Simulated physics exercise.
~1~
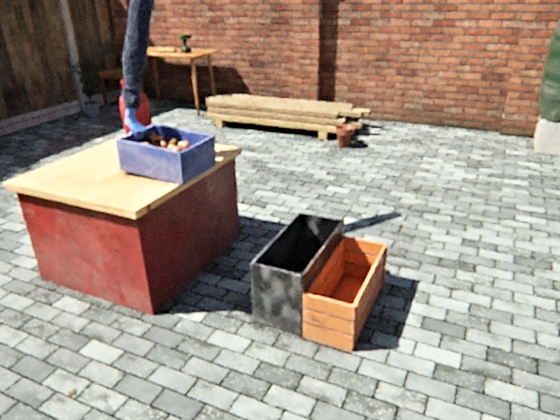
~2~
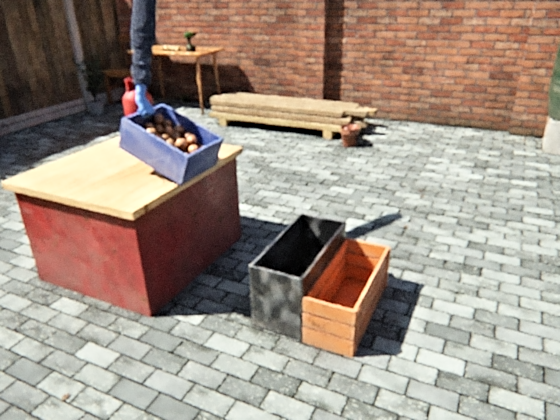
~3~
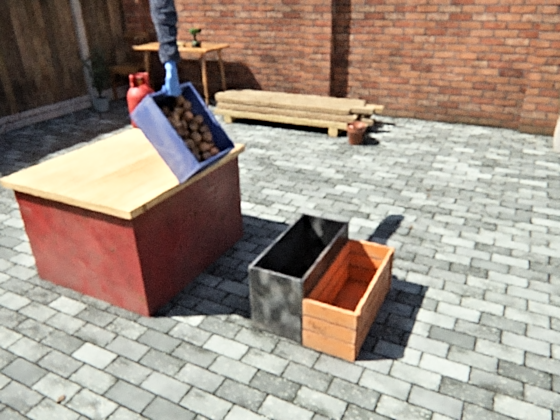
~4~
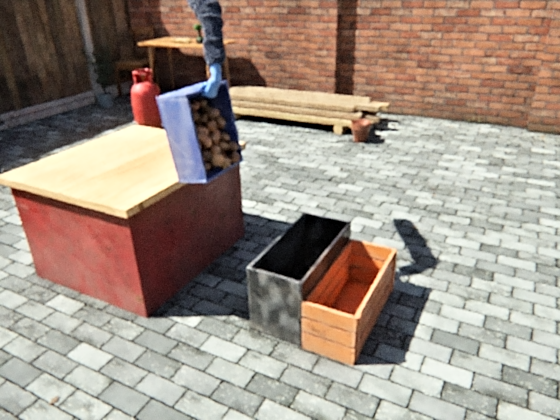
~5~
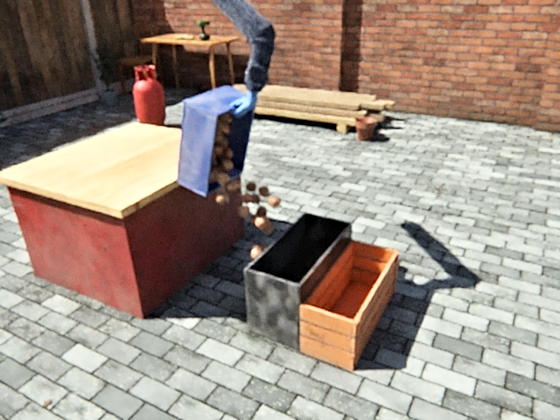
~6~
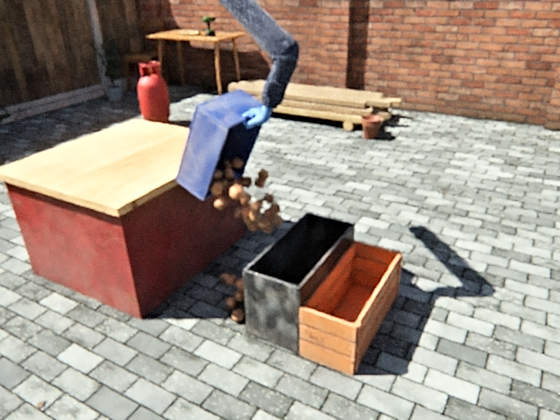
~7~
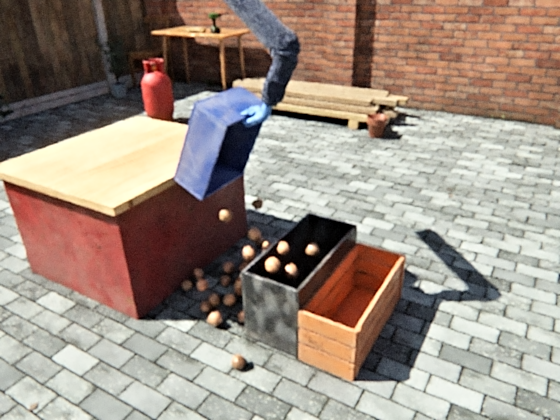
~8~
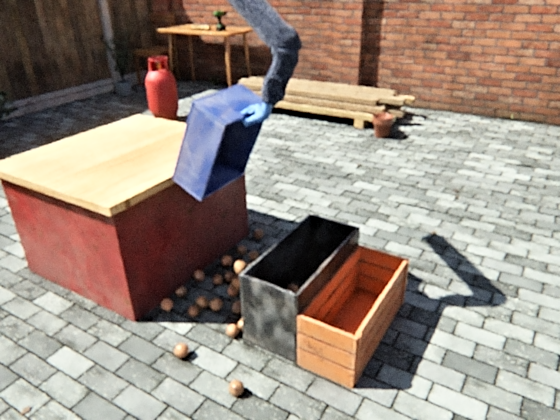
On a sunny paved yard beside a brick wall, a gloved hand tipped a blue crate of small round brown things off the end of a red, wooden-topped bench, and most tumbled onto the paving short of the black trough, leaving the orange box empty.
